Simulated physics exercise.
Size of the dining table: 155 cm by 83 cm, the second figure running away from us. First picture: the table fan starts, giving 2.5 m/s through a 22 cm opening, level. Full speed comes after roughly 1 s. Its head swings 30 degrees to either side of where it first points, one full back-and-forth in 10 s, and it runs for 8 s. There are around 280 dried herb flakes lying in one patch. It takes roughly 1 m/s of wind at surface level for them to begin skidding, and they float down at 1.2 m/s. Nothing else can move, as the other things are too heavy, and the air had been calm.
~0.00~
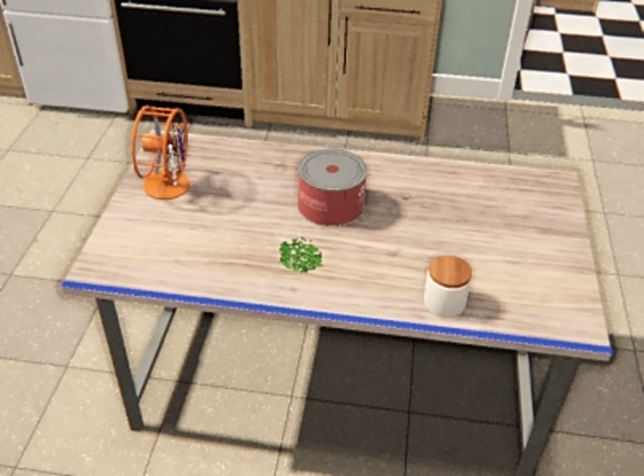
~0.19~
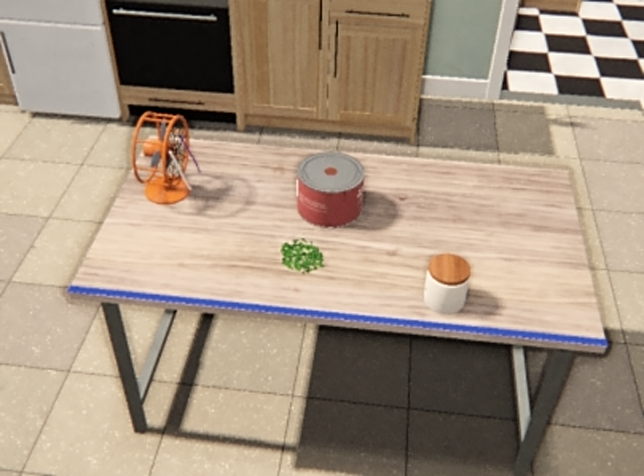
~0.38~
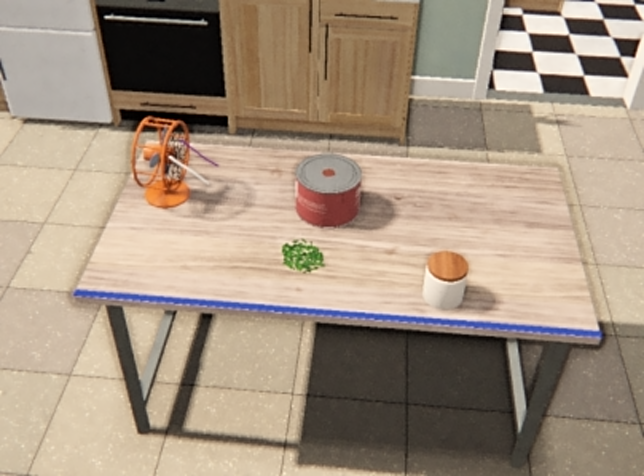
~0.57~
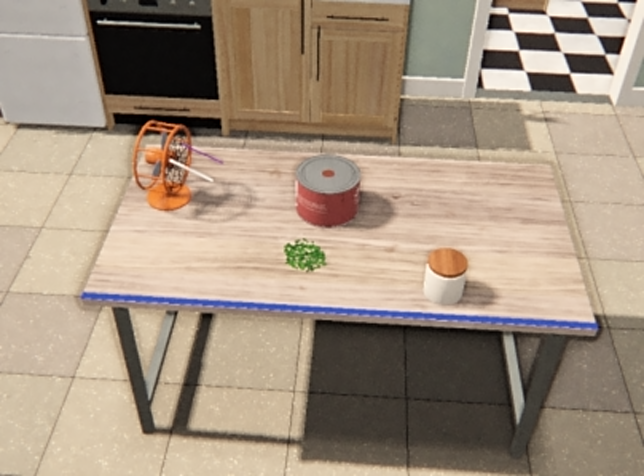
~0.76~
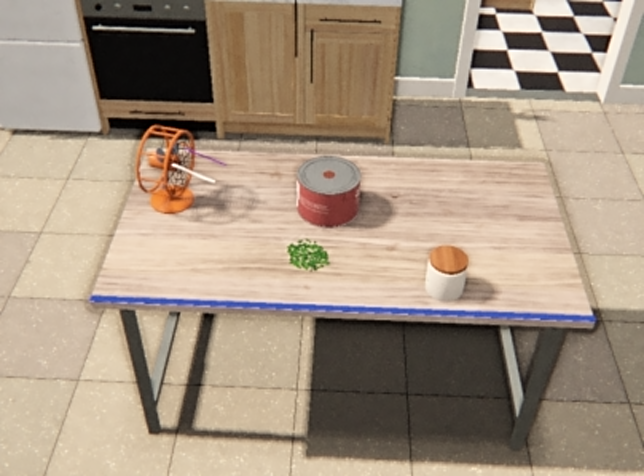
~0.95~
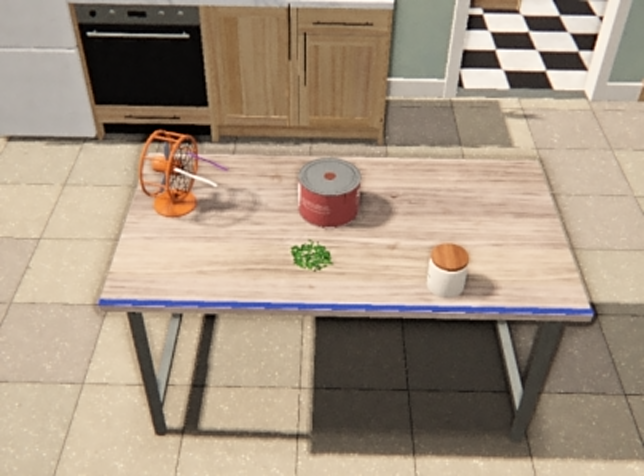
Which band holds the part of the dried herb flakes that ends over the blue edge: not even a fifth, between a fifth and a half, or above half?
Over half.
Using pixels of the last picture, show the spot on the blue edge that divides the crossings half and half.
Roughly at pixel (363, 310).
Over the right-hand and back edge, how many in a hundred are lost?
0 % right-hand and 0 % back.
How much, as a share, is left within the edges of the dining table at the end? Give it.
About 1 percent of them remain.
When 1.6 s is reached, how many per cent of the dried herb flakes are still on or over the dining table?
Around 40 %.
After 1.6 s the count stands so, 60 % are over the blue edge; the middle of those left on the top is near (366, 306).
After 2.6 s the count stands so, 92 % are over the blue edge.
After 4.4 s the count stands so, 99 % are over the blue edge.
After 8.0 s, at the end, 99 % are over the blue edge.
